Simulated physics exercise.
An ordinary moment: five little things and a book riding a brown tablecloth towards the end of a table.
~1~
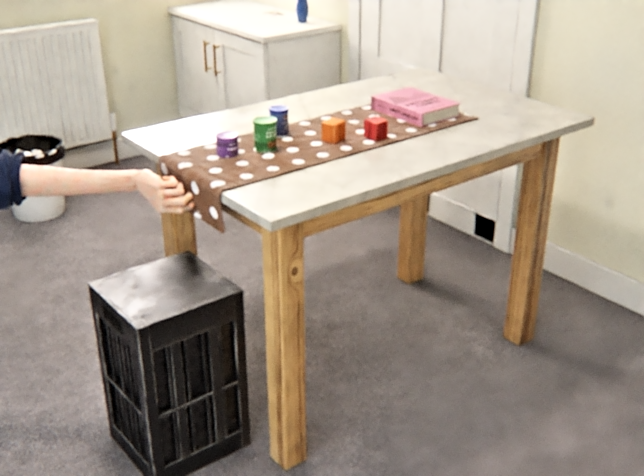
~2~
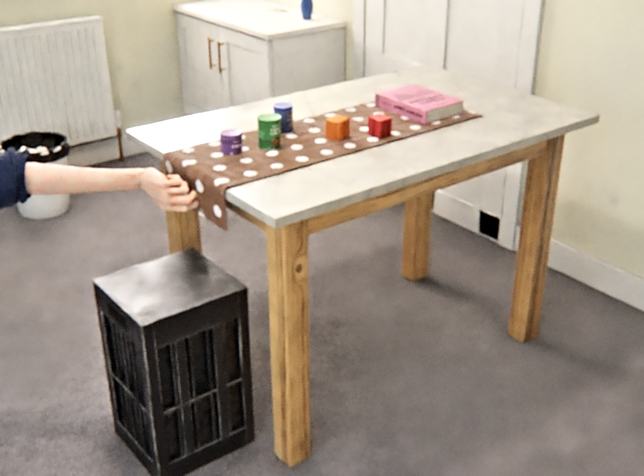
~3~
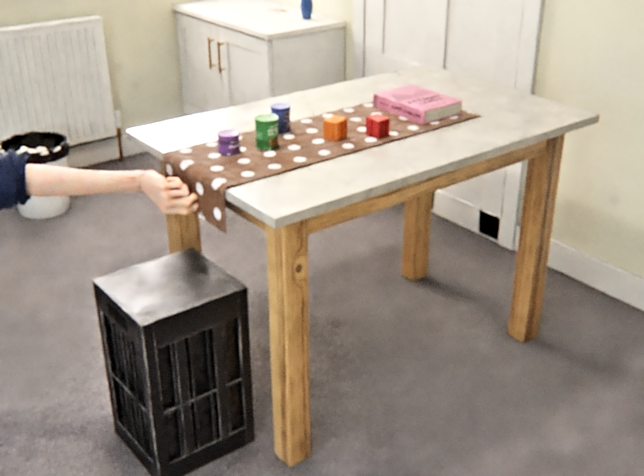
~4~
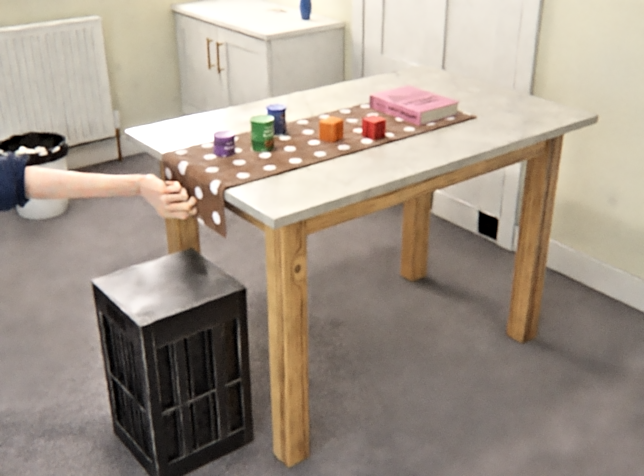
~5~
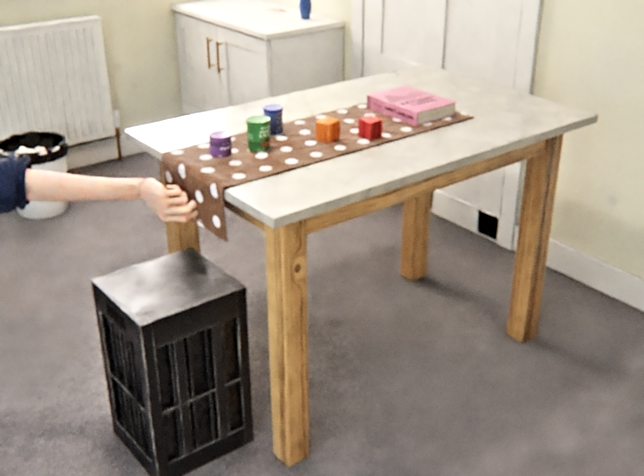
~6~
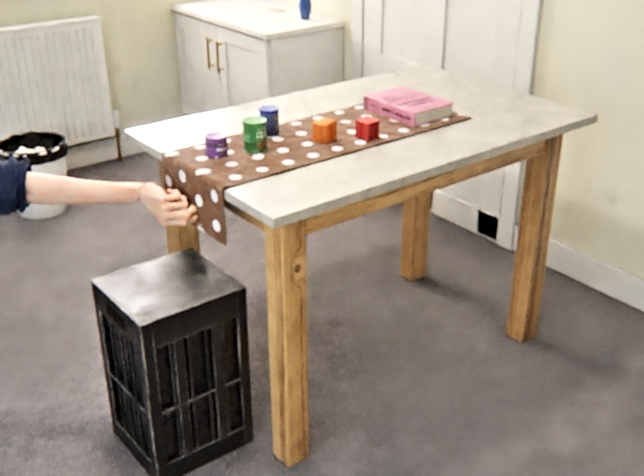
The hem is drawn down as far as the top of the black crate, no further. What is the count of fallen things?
The table loses one.
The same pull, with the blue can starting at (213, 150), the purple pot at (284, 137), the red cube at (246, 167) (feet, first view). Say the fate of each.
The blue can comes down, the purple pot holds on, the red cube drops off.
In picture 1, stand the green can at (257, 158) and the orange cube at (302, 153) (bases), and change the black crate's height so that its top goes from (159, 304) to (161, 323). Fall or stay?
The green can falls; the orange cube holds on.
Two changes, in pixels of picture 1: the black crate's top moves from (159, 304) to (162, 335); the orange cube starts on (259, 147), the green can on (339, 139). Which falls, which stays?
The orange cube goes over, the green can survives.
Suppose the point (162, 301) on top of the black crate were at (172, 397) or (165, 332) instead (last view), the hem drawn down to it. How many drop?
Over the edge go 4 and 2.
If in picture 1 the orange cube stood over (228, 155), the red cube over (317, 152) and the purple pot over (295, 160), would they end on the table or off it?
The orange cube drops off, the red cube does not fall, the purple pot does not fall.
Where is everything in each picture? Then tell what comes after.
Hem (224, 234); purple pot (226, 135); green can (265, 120); blue can (279, 108); orange cube (334, 121); red cube (376, 120); top of the crate (159, 304), in the first frame.
Hem (228, 232); purple pot (231, 132), in the second frame.
Hem (227, 234); green can (266, 117), in the third frame.
Hem (226, 239); blue can (276, 106); top of the crate (162, 301), in the fourth frame.
Hem (228, 242); orange cube (328, 120), in the fifth frame.
Hem (227, 246); purple pot (216, 135); green can (254, 120); blue can (269, 108); orange cube (324, 121); red cube (367, 120), in the sixth frame.
A little later, hem on the crate; purple pot gone.
When it is over, hem on the crate; purple pot gone. The count of fallen things is one.
